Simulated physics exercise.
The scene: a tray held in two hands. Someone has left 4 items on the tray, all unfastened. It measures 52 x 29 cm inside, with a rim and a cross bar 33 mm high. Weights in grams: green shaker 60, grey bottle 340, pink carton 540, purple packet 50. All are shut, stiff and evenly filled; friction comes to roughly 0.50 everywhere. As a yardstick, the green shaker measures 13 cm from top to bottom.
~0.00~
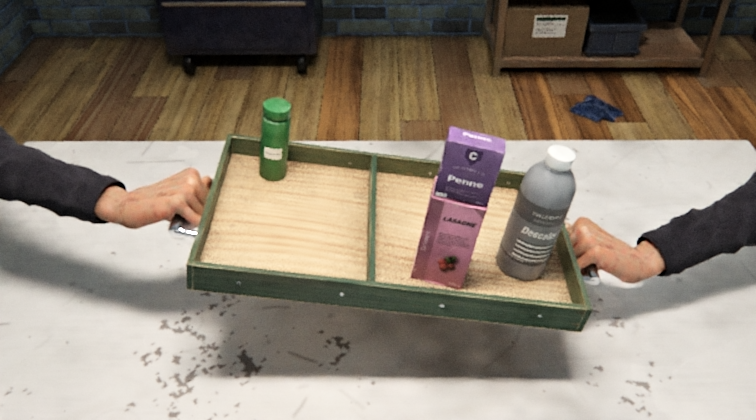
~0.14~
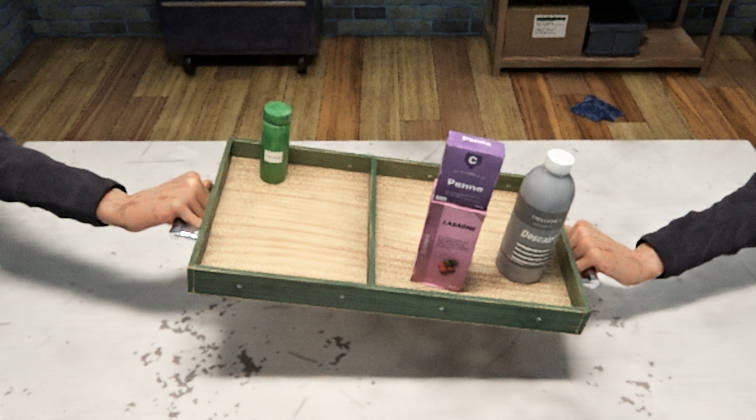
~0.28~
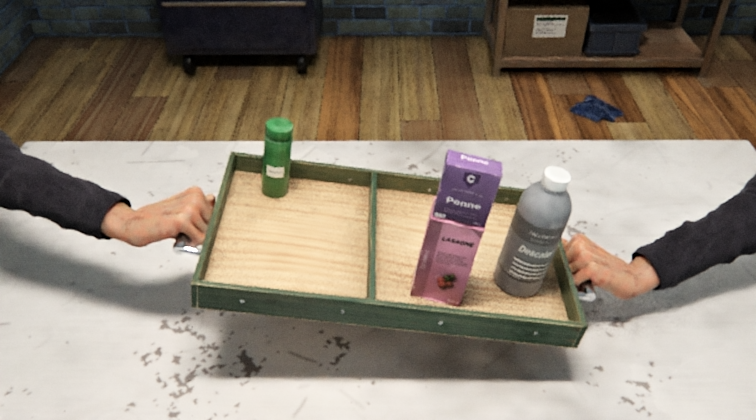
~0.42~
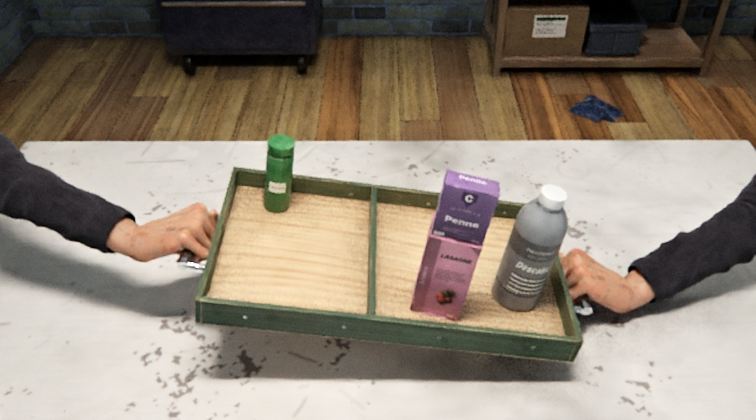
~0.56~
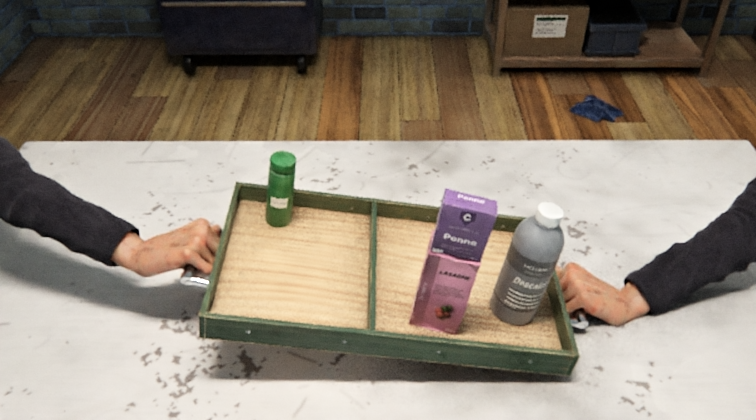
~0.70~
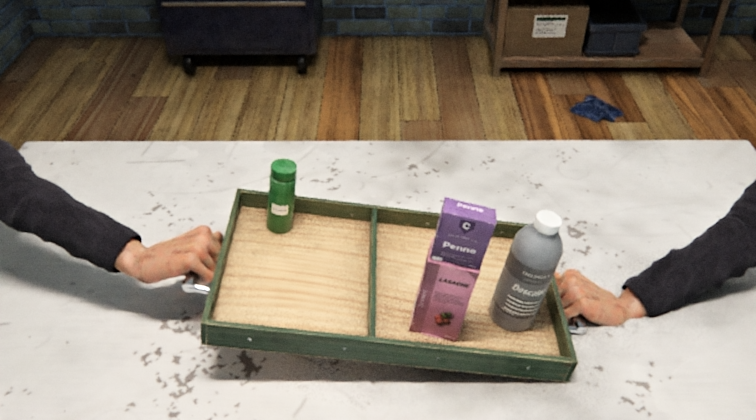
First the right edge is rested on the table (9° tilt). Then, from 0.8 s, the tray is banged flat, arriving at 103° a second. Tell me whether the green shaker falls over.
The green shaker tips over.
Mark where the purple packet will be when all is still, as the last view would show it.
Near (434, 250).
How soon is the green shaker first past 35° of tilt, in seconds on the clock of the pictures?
At about 1.3 s.
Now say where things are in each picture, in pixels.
Right edge 11 cm above the table; green shaker (275, 140); grey bottle (539, 212), in the first frame.
Right edge 10 cm above the table; purple packet (469, 171); grey bottle (538, 215), in the second frame.
Right edge 8 cm above the table; pink carton (447, 252); purple packet (467, 189), in the third frame.
Right edge 5 cm above the table; grey bottle (533, 247); pink carton (446, 268), in the fourth frame.
Right edge 1 cm above the table; purple packet (463, 226); grey bottle (530, 262), in the fifth frame.
Right edge on the table, tray at 9°; green shaker (282, 197); pink carton (444, 291), in the sixth frame.
Around 1.10 s, tray flat on the table; green shaker tipped 15° against what carries it near (264, 228).
Around 1.60 s, tray flat on the table; green shaker now off the tray.
Finally (3.2 s), off the tray and tipped over, green shaker; the other 3 still in place (within 5 cm). In the last view, green shaker near (222, 225).
